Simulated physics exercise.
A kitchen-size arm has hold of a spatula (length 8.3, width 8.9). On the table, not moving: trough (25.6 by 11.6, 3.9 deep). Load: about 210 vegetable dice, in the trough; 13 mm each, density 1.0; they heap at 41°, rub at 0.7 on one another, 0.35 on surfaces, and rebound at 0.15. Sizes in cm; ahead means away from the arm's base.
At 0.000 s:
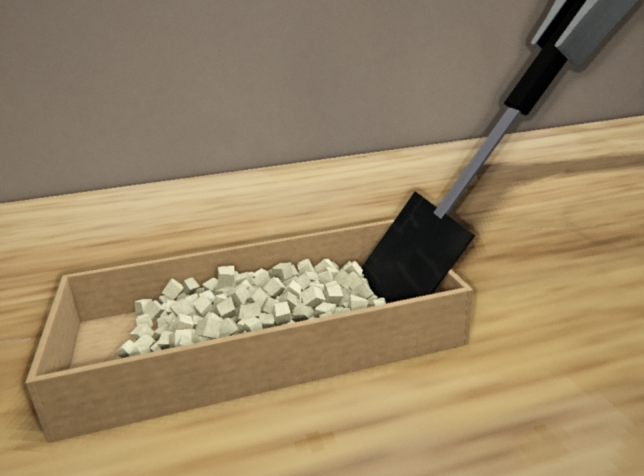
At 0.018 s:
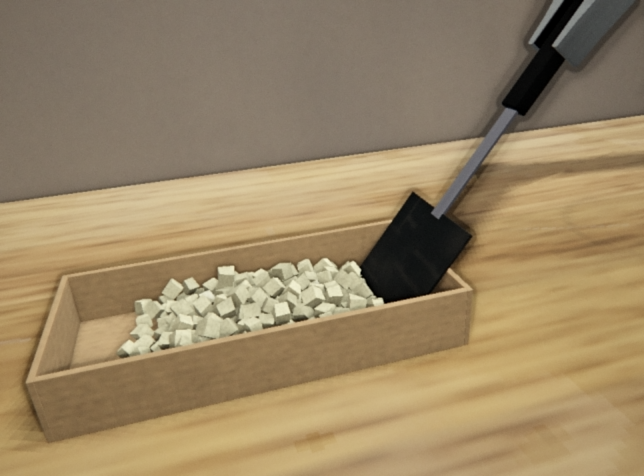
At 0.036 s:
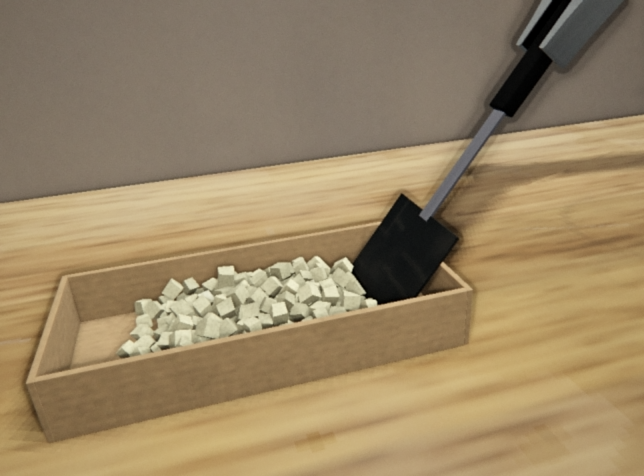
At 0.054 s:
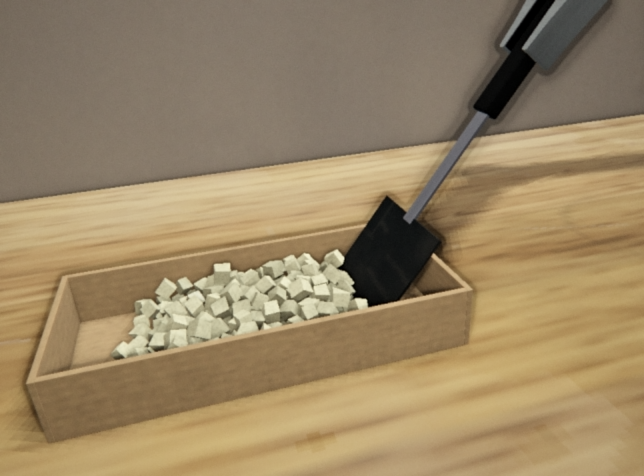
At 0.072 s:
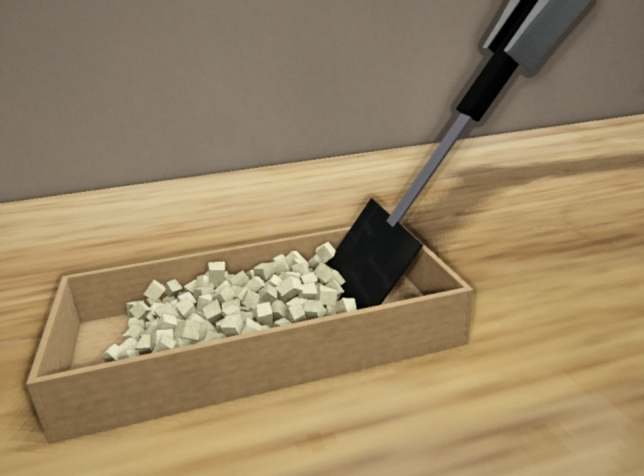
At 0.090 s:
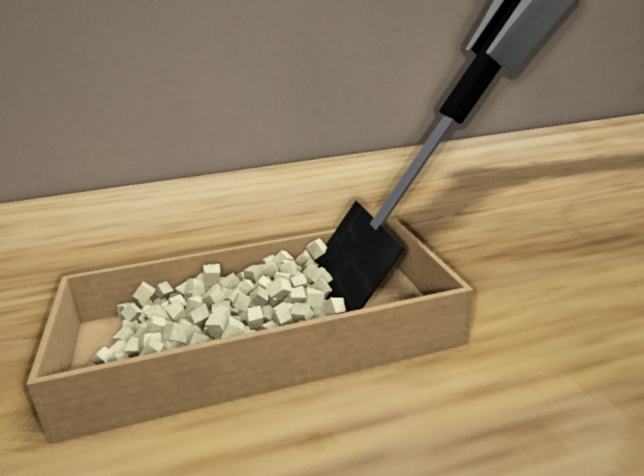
A black spatula held by an arm pushes pale cubes leftward along a wooden trough.
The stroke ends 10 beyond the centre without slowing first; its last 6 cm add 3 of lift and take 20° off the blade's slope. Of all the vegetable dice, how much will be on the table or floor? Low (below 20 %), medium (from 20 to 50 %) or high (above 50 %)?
On the table or floor the share is medium, from 20 to 50 %.
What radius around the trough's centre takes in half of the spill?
About 18 cm.
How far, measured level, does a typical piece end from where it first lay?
Some 11 cm.
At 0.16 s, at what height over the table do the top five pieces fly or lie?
Roughly 5 cm.
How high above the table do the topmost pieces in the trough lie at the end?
About 7.0 cm.
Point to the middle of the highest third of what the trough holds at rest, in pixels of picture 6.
Near (91, 301).
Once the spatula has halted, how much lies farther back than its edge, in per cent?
Some 45 per cent.
After 0.16 s, sloping 52°, highest piece 5 above the table; 209 in the trough.
After 0.23 s, sloping 45°, highest piece 10 above the table; 204 in the trough, 5 on the blade or in flight.
After 0.47 s, sloping 32°, highest piece 7 above the table; 155 in the trough, 46 on the table or floor, 8 on the blade or in flight.
After 1.52 s, sloping 32°, highest piece 6 above the table; 153 in the trough, 55 on the table or floor, 1 on the blade or in flight.
In the end, 153 in the trough, 55 on the table or floor, 1 on the blade or in flight. That is 26 % on the table or floor.
